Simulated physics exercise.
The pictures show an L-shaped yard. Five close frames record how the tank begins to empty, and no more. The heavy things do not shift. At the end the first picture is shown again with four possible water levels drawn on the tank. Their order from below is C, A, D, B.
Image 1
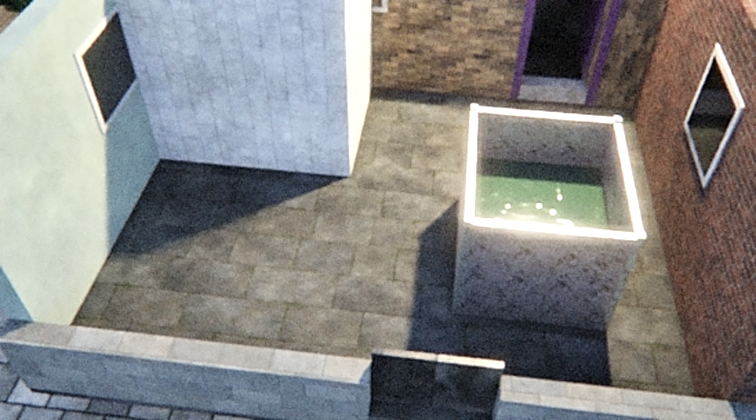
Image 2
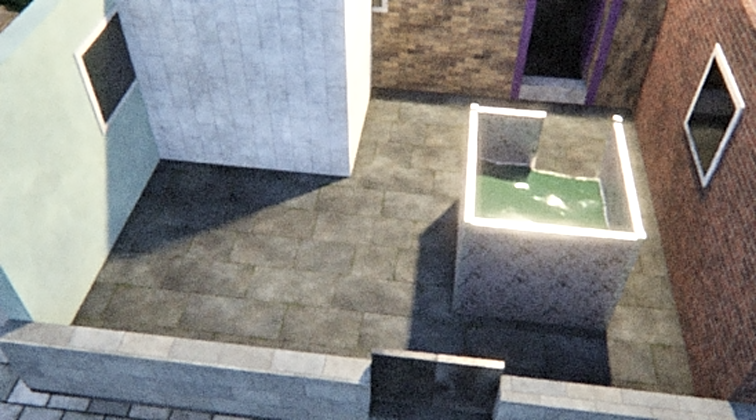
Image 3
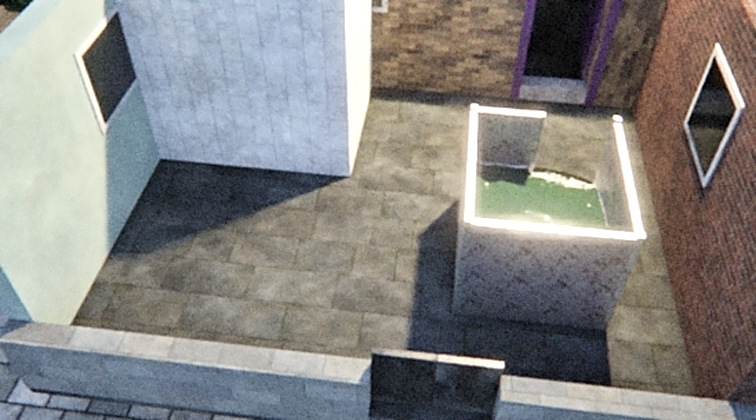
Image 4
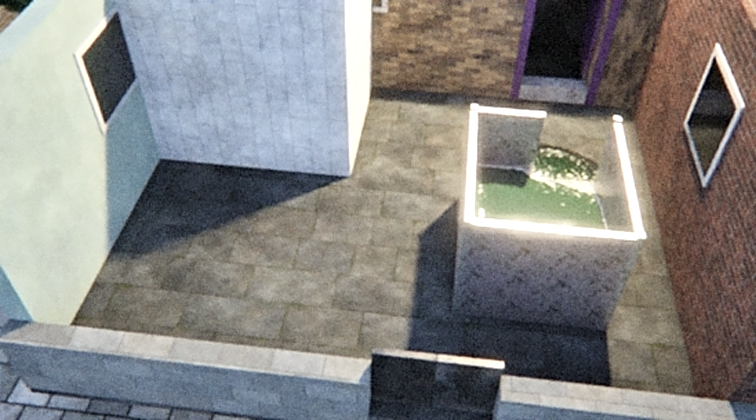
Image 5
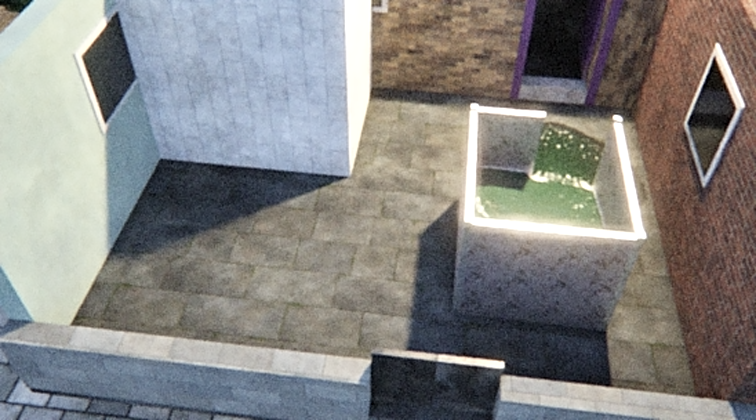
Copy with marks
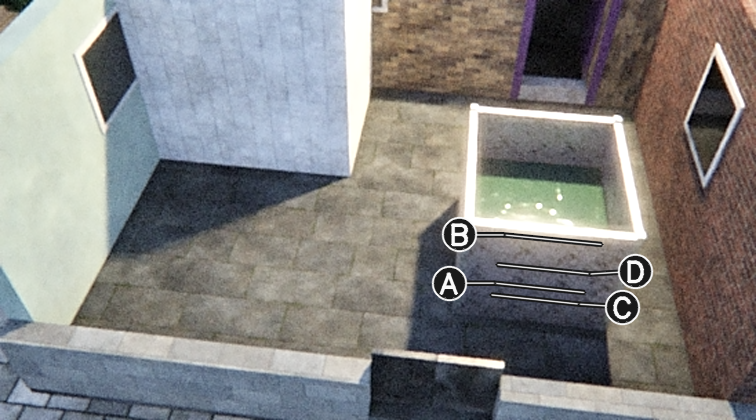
A square, pale-rimmed tank of green water stands on the right of a grey-paved, L-shaped yard, seen from high above by a still camera. A purple doorway is set in the brown brick wall behind it, with red brick to the right, pale walls to the left and a shut, dark gate in front. A gap opens in the tank's back wall, and water pours through, spreading across the paving behind.
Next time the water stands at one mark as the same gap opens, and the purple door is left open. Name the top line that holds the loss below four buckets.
The limit is A.
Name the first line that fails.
Here it is line D.
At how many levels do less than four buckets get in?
Two of them.
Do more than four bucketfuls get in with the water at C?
No.
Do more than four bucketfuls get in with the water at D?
Yes.
On the marked copy, A at (538, 287); B at (552, 239); C at (535, 299); D at (543, 269); from the bottom up C, A, D, B.
With A, a bucket or two gets in.
With B, dozens of bucketfuls pour in.
With C, nothing gets over.
With D, about 10 bucketfuls get in.
